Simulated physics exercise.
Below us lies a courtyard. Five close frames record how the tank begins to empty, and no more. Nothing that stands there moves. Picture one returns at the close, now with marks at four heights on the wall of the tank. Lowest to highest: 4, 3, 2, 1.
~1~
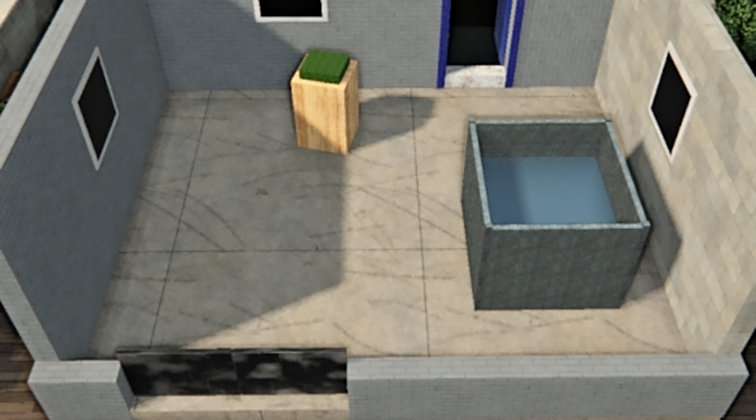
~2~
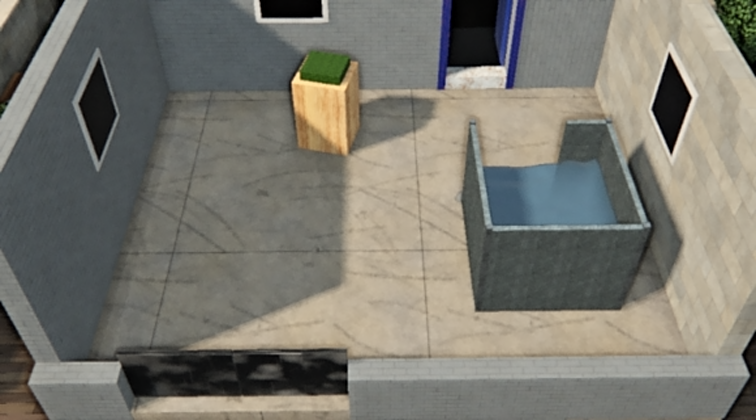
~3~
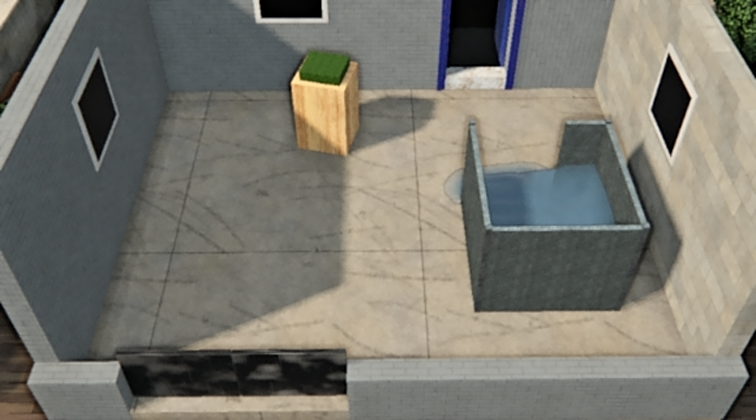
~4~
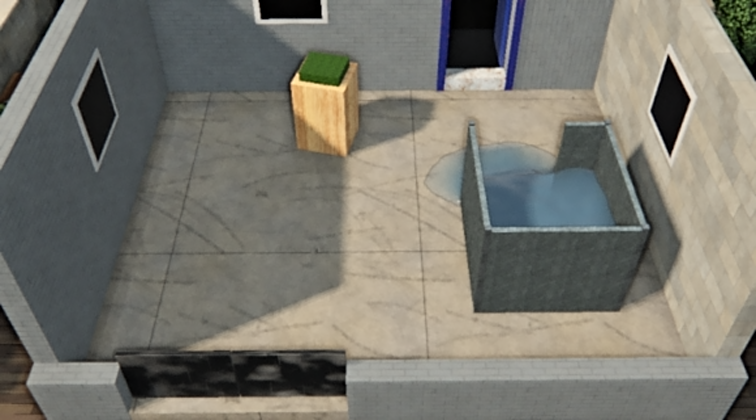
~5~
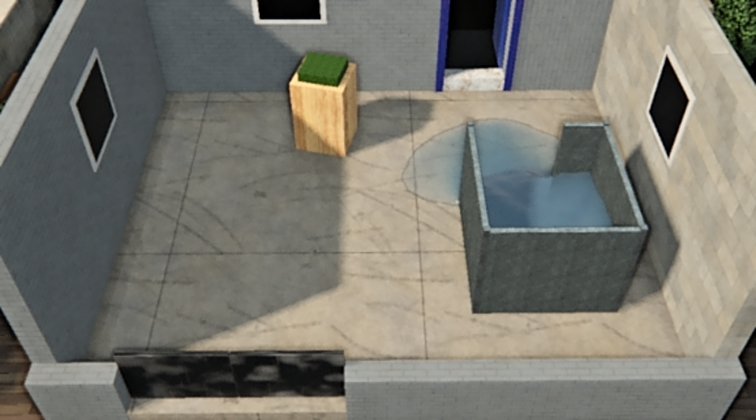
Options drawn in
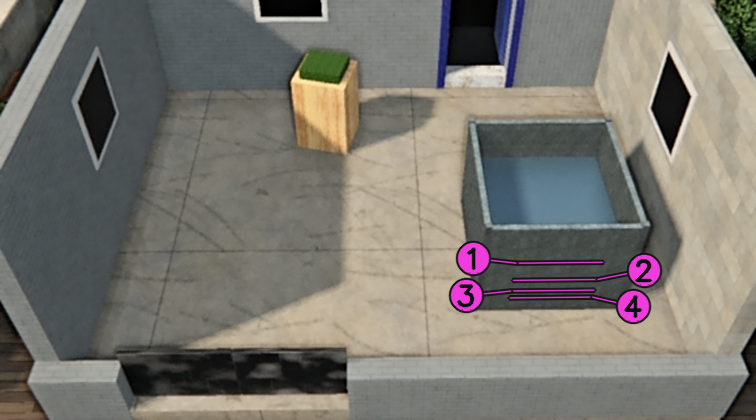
Water sits level in a square stone tank on the right of a walled courtyard, until a section of the tank's back wall is suddenly gone and the surface ripples. A thin bluish sheet then emerges behind the tank's left side and widens across the paving, toward the blue doorway and the wooden planter.
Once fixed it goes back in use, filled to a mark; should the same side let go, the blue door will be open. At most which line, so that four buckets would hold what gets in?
2 will do.
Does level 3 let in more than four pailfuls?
No, that is safe.
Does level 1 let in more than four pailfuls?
Yes, that goes wrong.
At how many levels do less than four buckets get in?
Three of the four.
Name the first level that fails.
Level 1.
In magenta, 1 at (559, 262); 2 at (555, 279); 3 at (552, 290); 4 at (551, 297); from the bottom up 4, 3, 2, 1.
For level 1, about 11 bucketfuls get in.
For level 2, a splash gets over, under a bucket.
For level 3, nothing gets over.
For level 4, nothing gets over.
